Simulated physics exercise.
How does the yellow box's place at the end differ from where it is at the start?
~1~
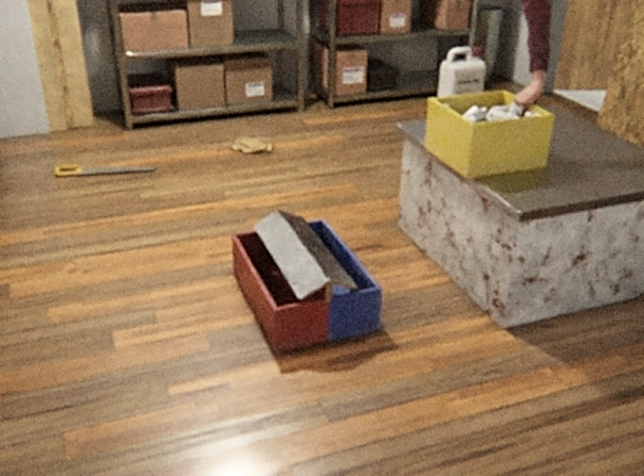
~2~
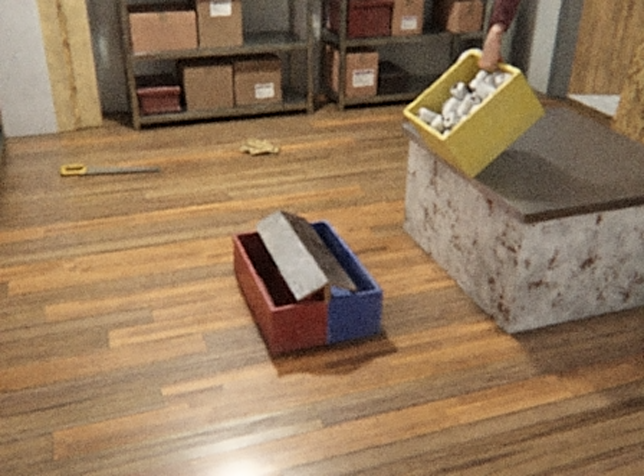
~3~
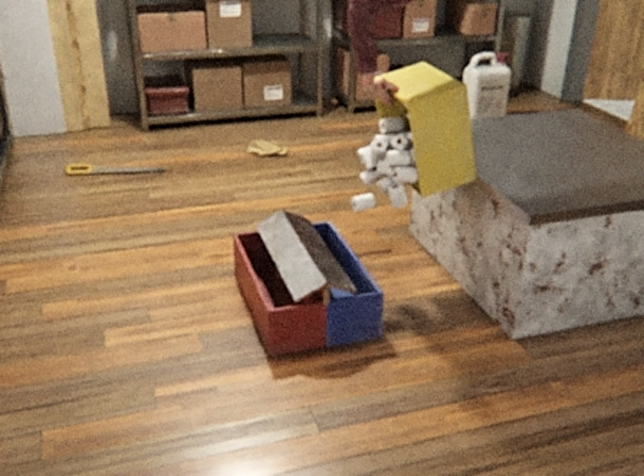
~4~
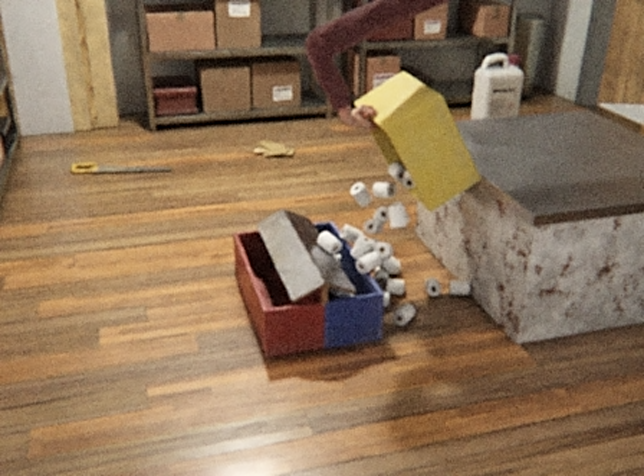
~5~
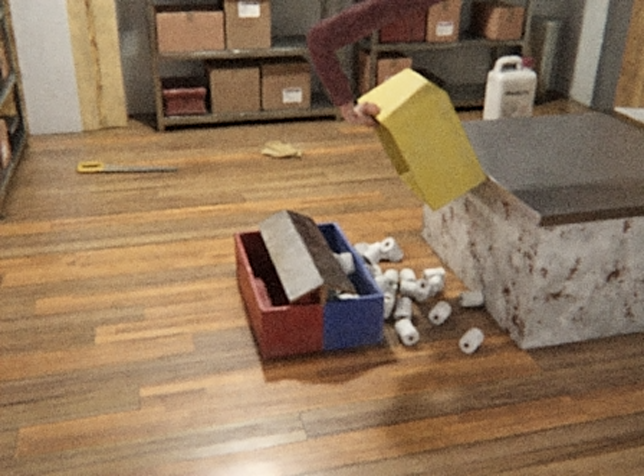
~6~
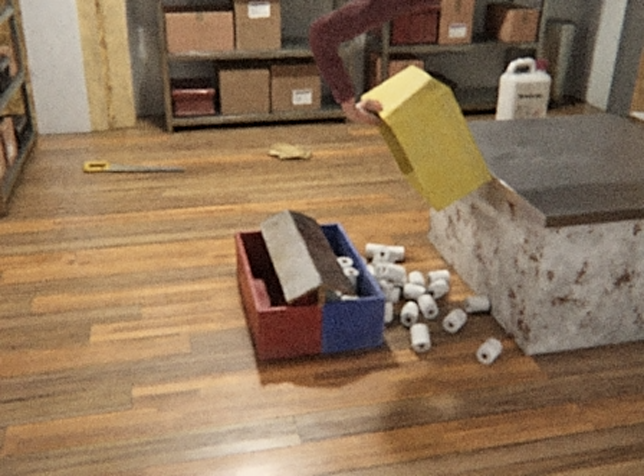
At the start the yellow box sits upright on top of the bench. At the end it is further left, held tipped over at the bench's left edge.
